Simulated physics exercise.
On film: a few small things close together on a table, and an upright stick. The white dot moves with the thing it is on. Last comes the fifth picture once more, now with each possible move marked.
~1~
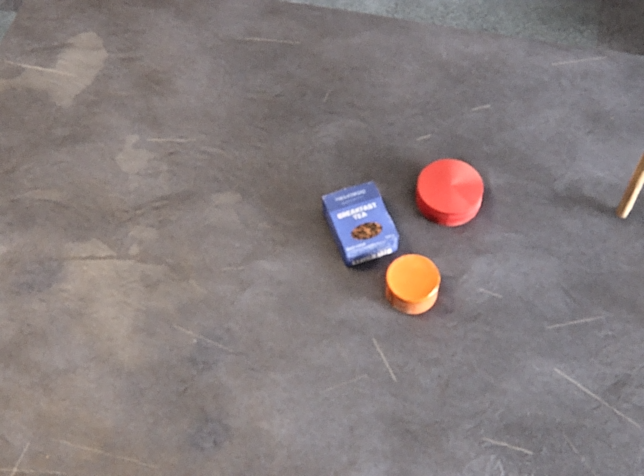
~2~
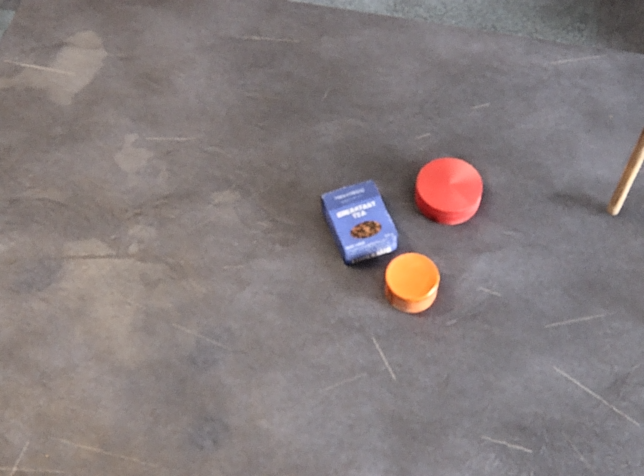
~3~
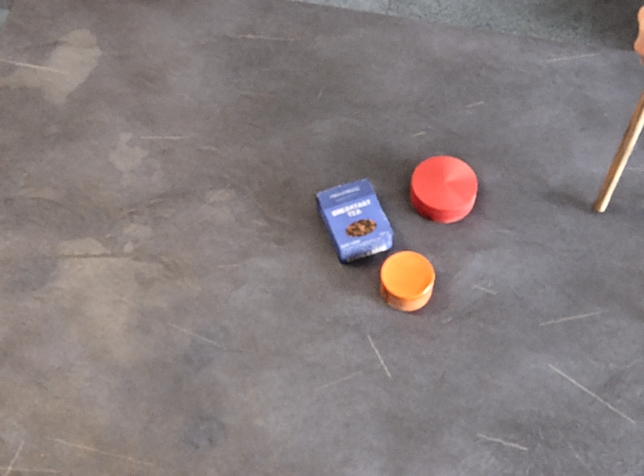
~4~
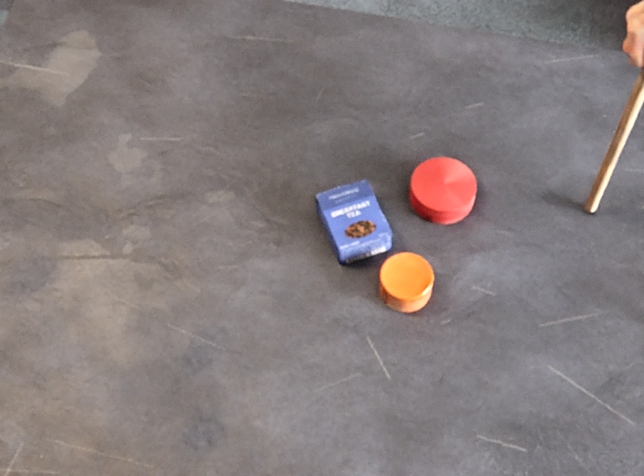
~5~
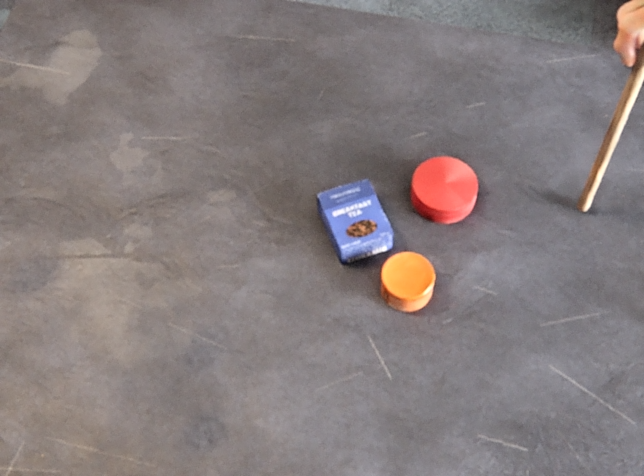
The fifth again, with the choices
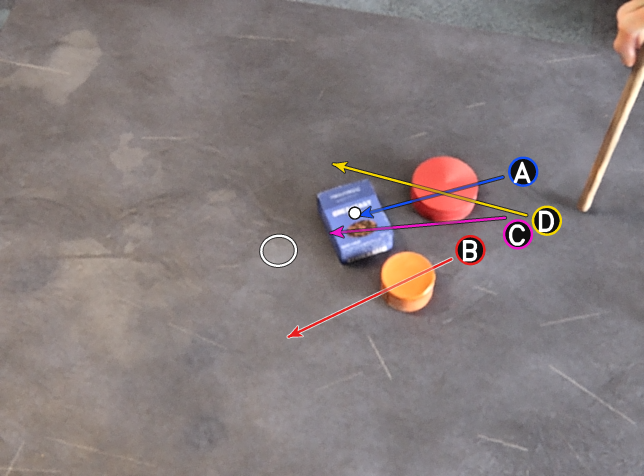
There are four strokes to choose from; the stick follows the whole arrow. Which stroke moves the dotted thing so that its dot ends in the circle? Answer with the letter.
Only A gets it there.
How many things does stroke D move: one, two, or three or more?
Two.
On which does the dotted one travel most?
Stroke A.
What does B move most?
It is the orange jar.
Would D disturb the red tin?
On that stroke, yes.
On the copy, A from (503, 177) to (359, 215); B from (451, 259) to (289, 337); C from (505, 218) to (331, 233); D from (527, 215) to (334, 164); the ring at (279, 250); the white dot at (355, 213).
On A. First, foot of the stick (452, 192); blue packet (355, 221); red tin (419, 199).
Then, foot of the stick (399, 205); blue packet (313, 239); red tin (367, 215).
Finally, foot of the stick (359, 216); blue packet (277, 259); red tin (329, 229); the dot on the blue packet is in the ring.
By contrast, B leaves the dotted thing at (355, 221); C leaves the dotted thing at (296, 218); D leaves the dotted thing at (335, 224).
